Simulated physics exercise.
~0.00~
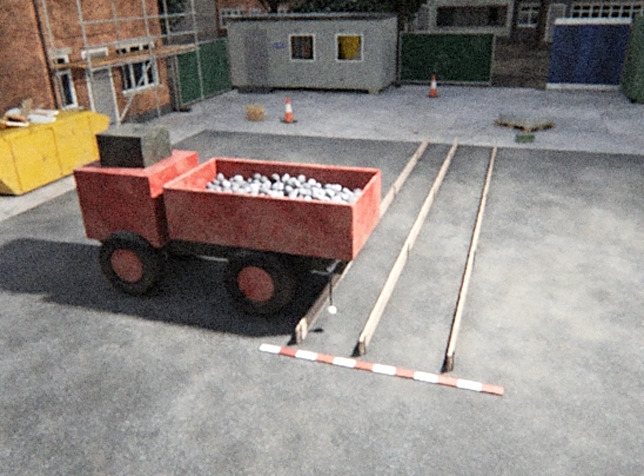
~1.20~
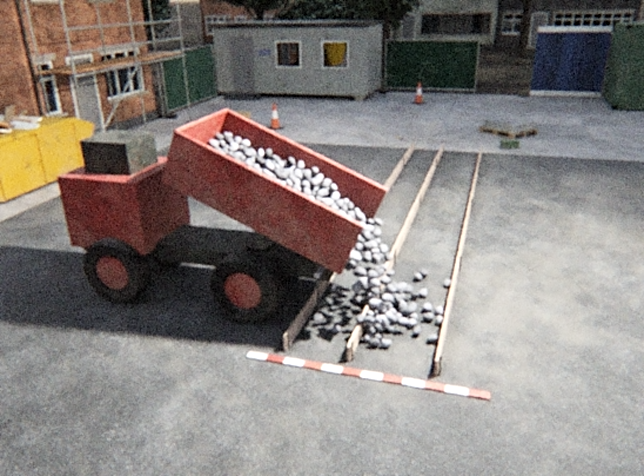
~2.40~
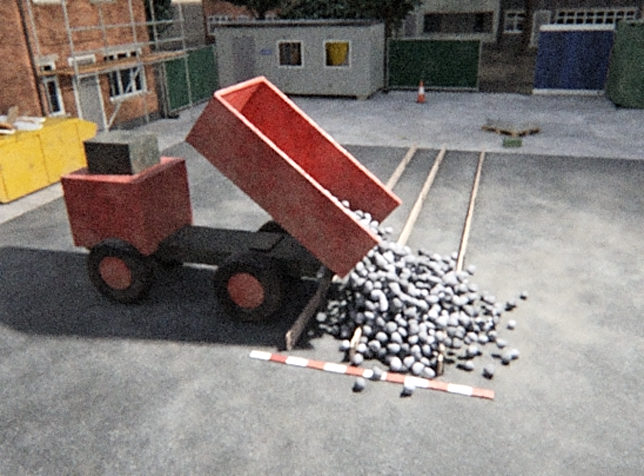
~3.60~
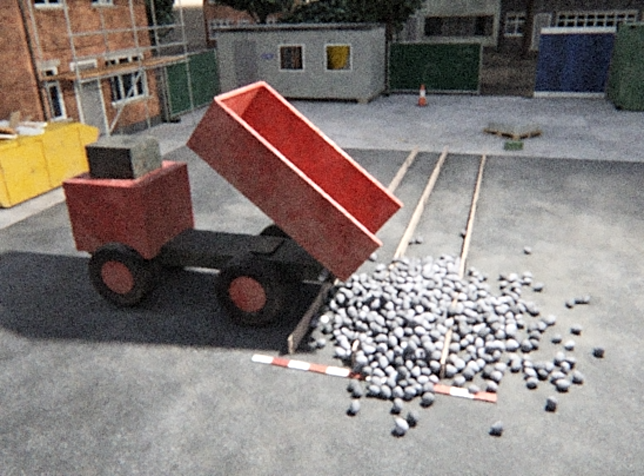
The clip shows a red tipper truck on grey tarmac raising its open-ended body so that grey stones slide out to the right over three boards, ending with the body tilted and empty and the stones heaped and scattered around the boards and a red-and-white striped staff.
